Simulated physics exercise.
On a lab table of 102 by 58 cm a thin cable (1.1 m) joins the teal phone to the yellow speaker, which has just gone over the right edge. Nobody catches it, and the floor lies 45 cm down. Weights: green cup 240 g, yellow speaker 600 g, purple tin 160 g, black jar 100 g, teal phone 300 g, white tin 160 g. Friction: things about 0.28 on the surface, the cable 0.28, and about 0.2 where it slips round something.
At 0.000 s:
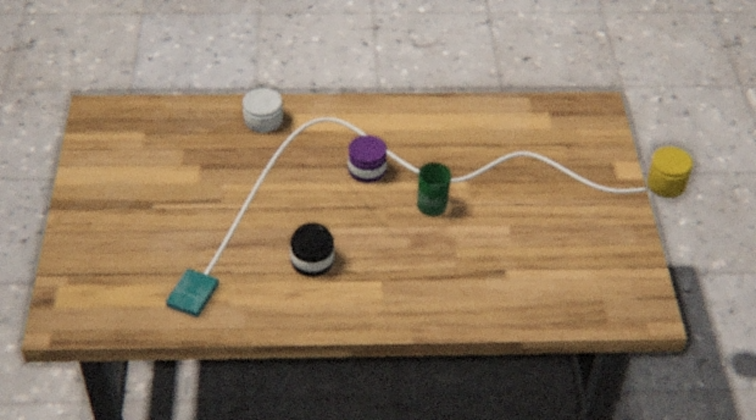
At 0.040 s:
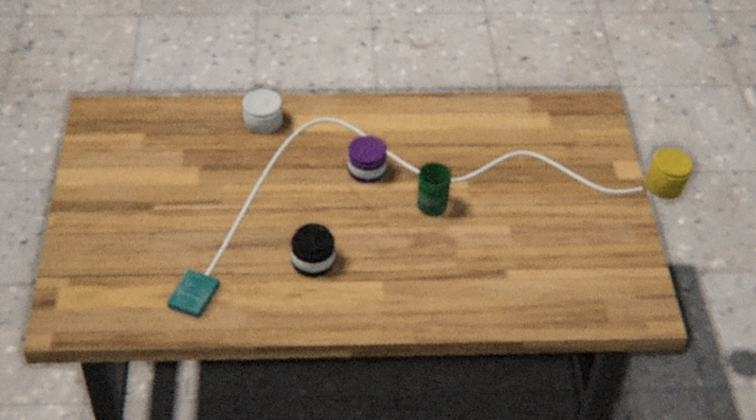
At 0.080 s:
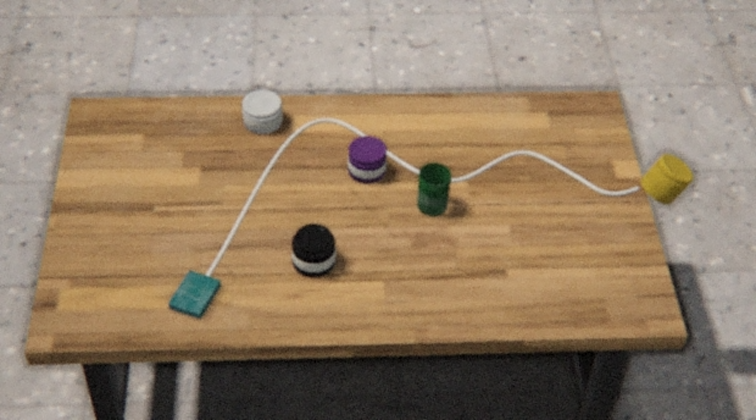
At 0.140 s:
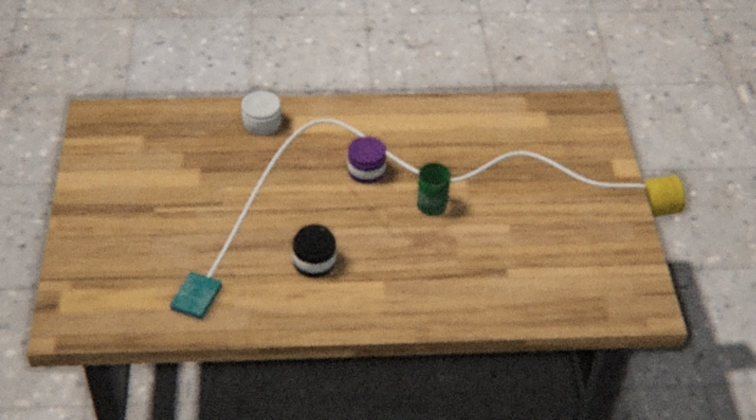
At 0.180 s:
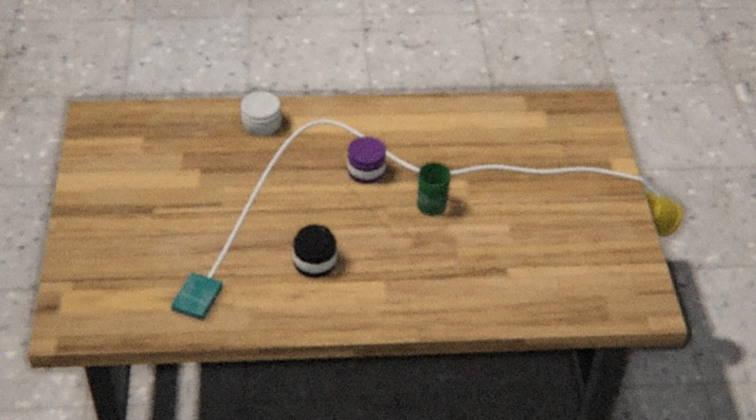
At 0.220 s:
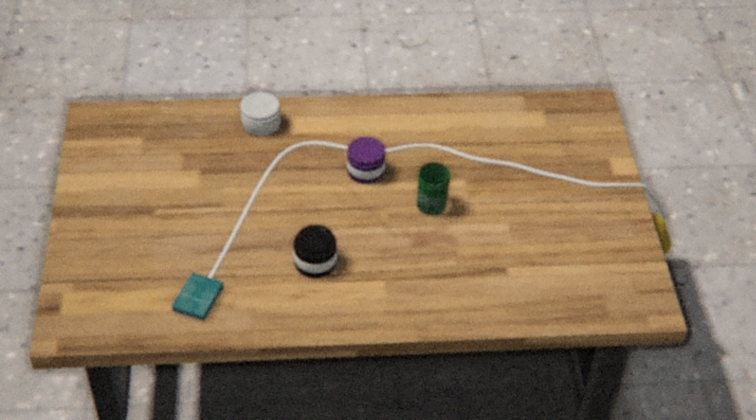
Yellow cylinder dropping past a wooden table's right edge, drawing the white cable straighter across the top among small containers.
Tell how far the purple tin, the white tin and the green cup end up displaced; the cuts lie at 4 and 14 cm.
In order: The purple tin ends far away; the white tin stays in the low band; the green cup barely shifts.
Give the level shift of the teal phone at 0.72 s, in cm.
About 26 cm.
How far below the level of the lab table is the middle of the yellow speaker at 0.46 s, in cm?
Some 40 cm.
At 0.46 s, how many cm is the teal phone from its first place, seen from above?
About 16 cm.
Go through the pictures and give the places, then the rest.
The first picture shows purple tin (368, 148); white tin (263, 101); green cup (435, 174); cable runs through (591, 184) (482, 171) (287, 142) (234, 228).
The second picture shows yellow speaker (672, 161); cable runs through (589, 184) (234, 229).
The third picture shows yellow speaker (667, 179); cable runs through (588, 184) (235, 230).
The fourth picture shows yellow speaker (662, 197); cable runs through (590, 182) (235, 231).
The fifth picture shows yellow speaker (657, 215); cable runs through (614, 174) (236, 231).
The sixth picture shows purple tin (367, 149); white tin (260, 104); green cup (435, 173); cable runs through (647, 191) (528, 169) (406, 147) (293, 148) (236, 232).
By 0.5 s, the cable's tail end at (295, 248); purple tin 27 cm off its start, green cup 2 cm off its start, teal phone 15 cm off its start.
By 0.7 s, the cable's tail end at (322, 230); purple tin over the edge, green cup 2 cm off its start, teal phone 26 cm off its start.
By 1.0 s, the cable's tail end at (322, 230); purple tin over the edge, green cup 2 cm off its start at (446, 176), teal phone 27 cm off its start at (319, 207).
By 1.2 s, the cable's tail end at (322, 230); purple tin over the edge, green cup 2 cm off its start, teal phone 27 cm off its start.
By 2.4 s, the cable's tail end at (322, 230); purple tin over the edge, green cup 2 cm off its start at (446, 176), white tin 0 cm off its start at (260, 104), teal phone 27 cm off its start at (319, 207).
